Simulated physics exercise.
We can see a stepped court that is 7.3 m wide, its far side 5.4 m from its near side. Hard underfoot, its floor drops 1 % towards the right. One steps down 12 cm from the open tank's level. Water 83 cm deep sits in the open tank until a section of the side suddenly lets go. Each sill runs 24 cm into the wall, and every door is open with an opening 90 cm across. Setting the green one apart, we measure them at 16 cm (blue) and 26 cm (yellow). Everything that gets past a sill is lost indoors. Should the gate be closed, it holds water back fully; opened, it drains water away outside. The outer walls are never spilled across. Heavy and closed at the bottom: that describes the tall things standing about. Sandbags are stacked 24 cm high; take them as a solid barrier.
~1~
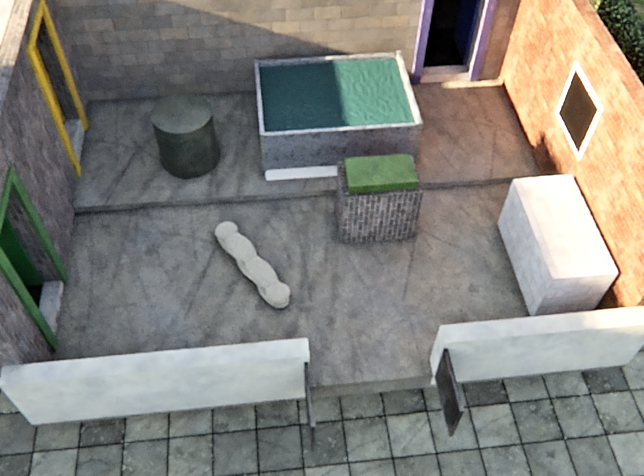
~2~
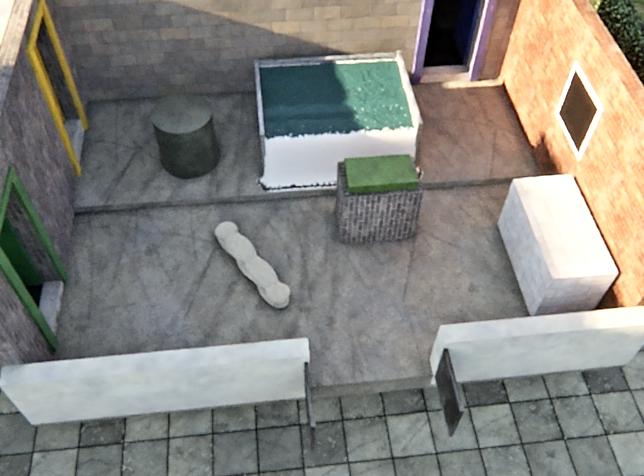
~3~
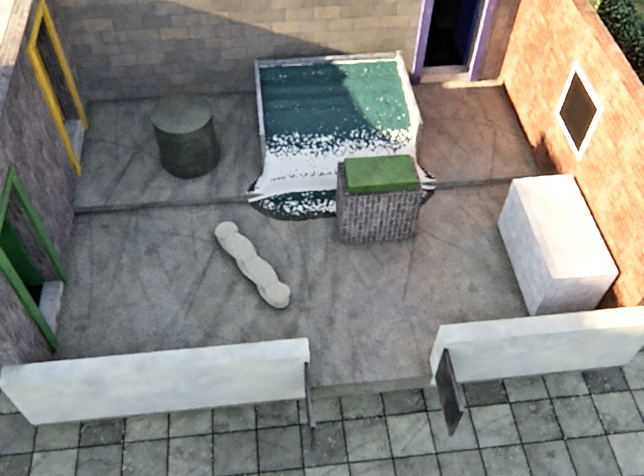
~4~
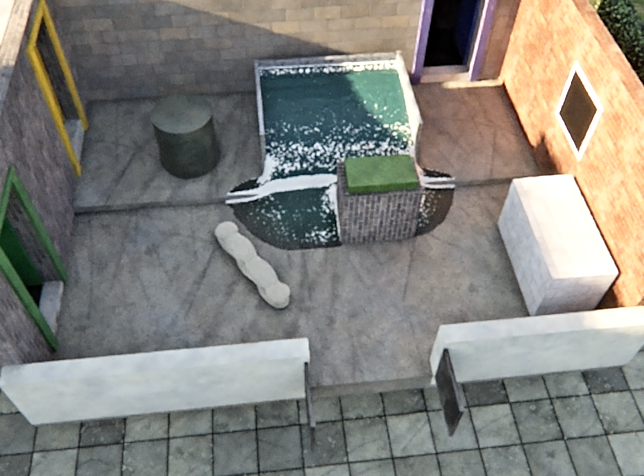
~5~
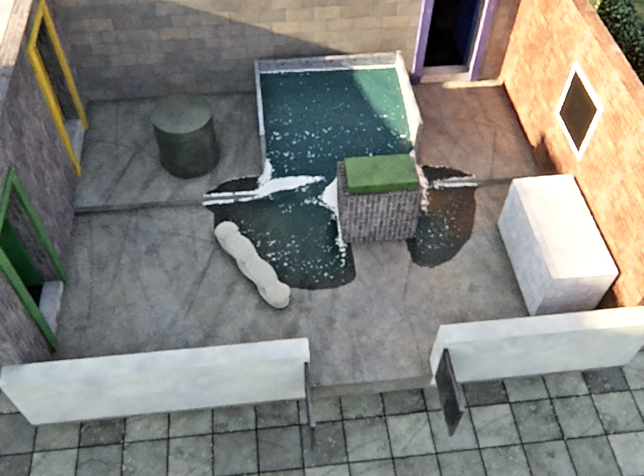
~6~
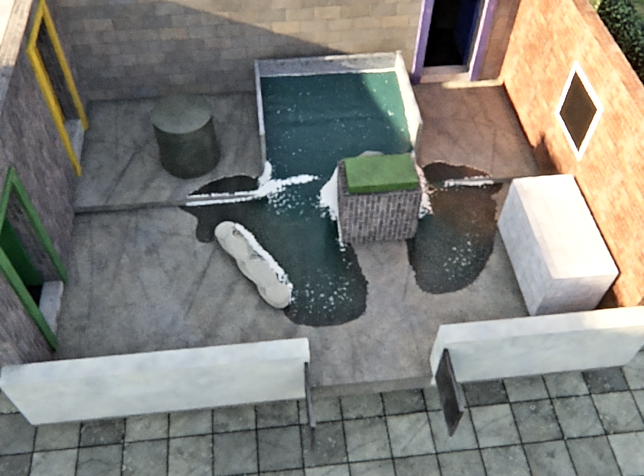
In a walled court, water pours from an open tank and spreads around a brick block.
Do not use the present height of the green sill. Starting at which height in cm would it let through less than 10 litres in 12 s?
From about 10 cm upwards.
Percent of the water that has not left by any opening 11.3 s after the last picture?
Some 54 per cent remains.
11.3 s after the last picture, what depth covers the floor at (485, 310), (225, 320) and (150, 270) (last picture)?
I'd read roughly 10, 5 and 5 cm there.
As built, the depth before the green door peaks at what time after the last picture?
About 3.0 seconds.
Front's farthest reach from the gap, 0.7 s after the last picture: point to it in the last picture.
Near (577, 344).
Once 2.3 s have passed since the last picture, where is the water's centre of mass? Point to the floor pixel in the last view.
The water's centre is at about (350, 224).
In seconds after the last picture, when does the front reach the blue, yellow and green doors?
Arrival times - blue: 2.2 s; yellow: Not within the 12 s; green: 1.8 s.
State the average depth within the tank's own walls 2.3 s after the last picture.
The mean depth is about 19 cm.
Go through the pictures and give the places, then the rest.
The first frame shows still water, 83 cm deep, in the open tank at (335, 95); the green door at (35, 269) is dry.
In the second frame, the front is at (273, 189), 0.3 m from the gap at a hidden place; 0.6 m2 of floor is wet, 83 cm left at the back.
In the third frame, the gap is at a hidden place, the front 0.8 m out at (283, 217); the back of the open tank holds 80 cm.
In the fourth frame, the gap is at a hidden place, the front 1.3 m out at (286, 245); the back of the open tank holds 71 cm.
In the fifth frame, the front is at (303, 284), 2.0 m from the gap at a hidden place; 5.0 m2 of floor is wet, 70 cm left at the back.
In the sixth frame, the front is at (307, 321), 2.6 m from the gap at a hidden place; 6.6 m2 of floor is wet, 66 cm left at the back; the green door at (35, 269), 4.6 m from the gap, is still 2.3 m from the nearest water.
Then, 0.7 s after the last picture water covers 40 % of the floor, deepest (60 cm) near (370, 196); it has not reached the green door.
Then, 2.3 s after the last picture water covers 70 % of the floor, deepest (32 cm) near (603, 342); 12 cm at the green door, 0 litres in over its 11 cm sill.
Then, 11.3 s after the last picture water covers 75 % of the floor, deepest (14 cm) near (492, 187); 5 cm at the green door, 7 litres in over its 11 cm sill.
At the green door as built, the water peaked near 14 cm, 3.1 s after the last picture.
Run again over the same 12 s with other heights there, 20 litres in over 8 cm, 7 litres over 11 cm. The limit of 10 litres is kept from about 10 cm up.
